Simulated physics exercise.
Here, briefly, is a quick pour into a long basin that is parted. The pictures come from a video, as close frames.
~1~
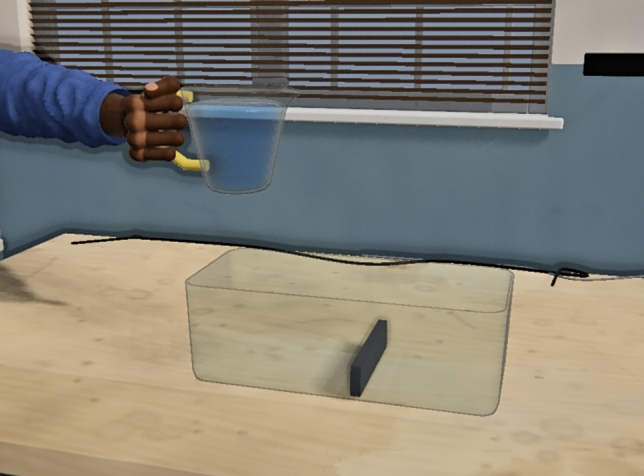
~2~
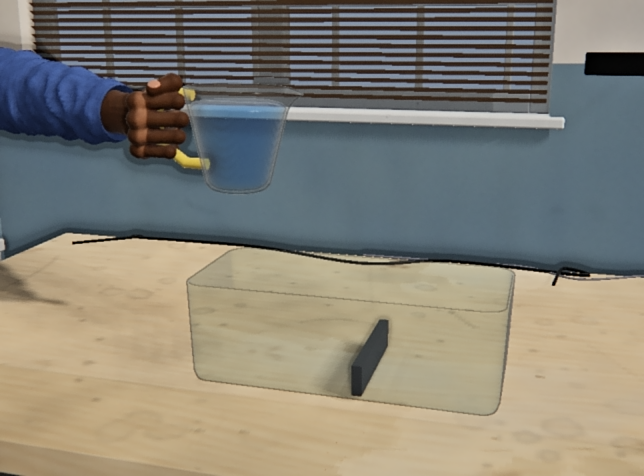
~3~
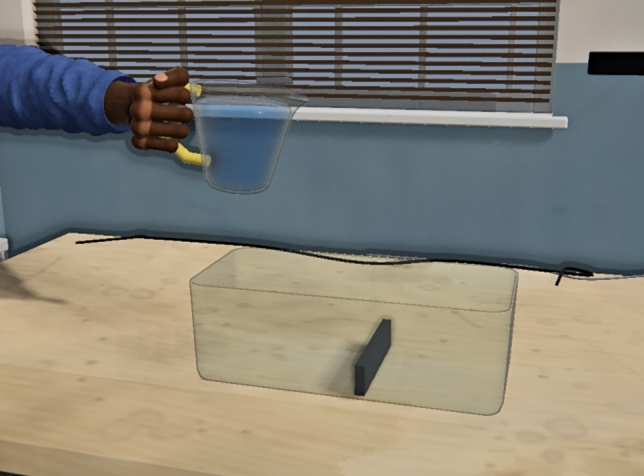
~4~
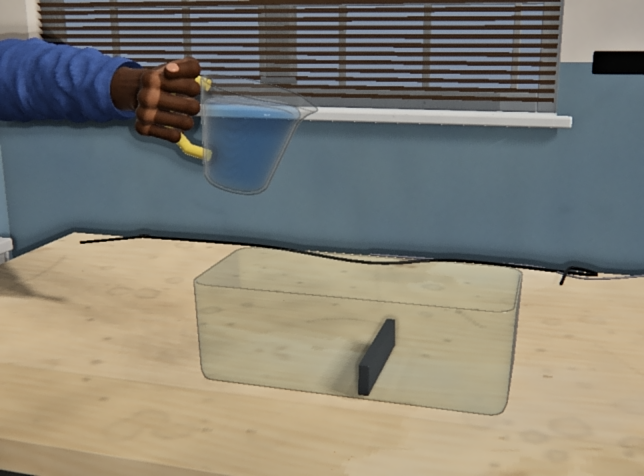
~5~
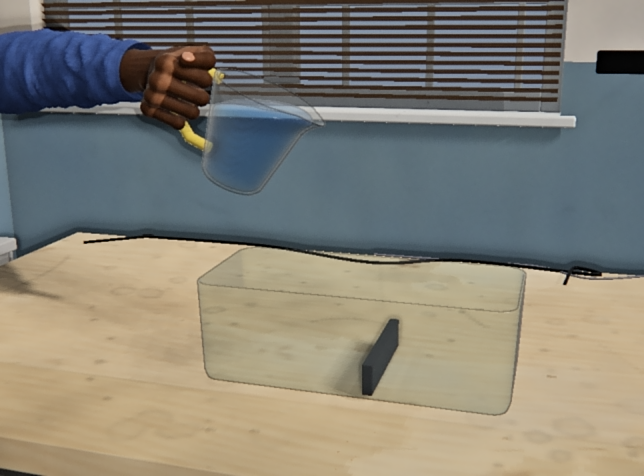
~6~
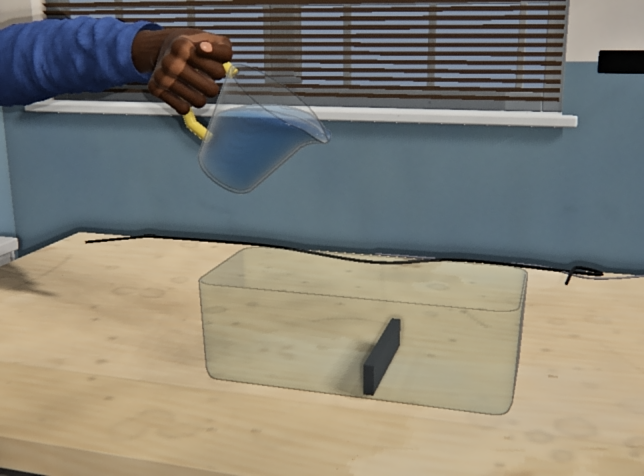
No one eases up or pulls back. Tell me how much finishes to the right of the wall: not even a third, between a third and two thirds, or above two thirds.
It works out to not even a third.
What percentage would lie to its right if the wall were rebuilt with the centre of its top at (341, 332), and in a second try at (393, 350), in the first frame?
Roughly 45 per cent first and roughly 15 per cent second.
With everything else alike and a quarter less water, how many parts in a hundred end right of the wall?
It works out near 10 percent.
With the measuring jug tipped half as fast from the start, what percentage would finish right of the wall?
It comes to some 30 per cent.
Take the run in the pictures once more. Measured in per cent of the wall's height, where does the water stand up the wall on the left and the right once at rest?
50 % left, 10 % right.
A moment on, the measuring jug is tipped right over and 31 per cent is still to pour, 28 is left of the wall and 11 right of it.
Next, the measuring jug is tipped right over and 1 per cent is still to pour, 77 is left of the wall and 14 right of it.
Then the measuring jug is tipped right over and 0 per cent is still to pour, 77 is left of the wall and 19 right of it.
Later the measuring jug is tipped right over and 0 per cent is still to pour, 77 is left of the wall and 19 right of it.
At rest 77 per cent lies left of the wall, 19 right of it and 4 outside.
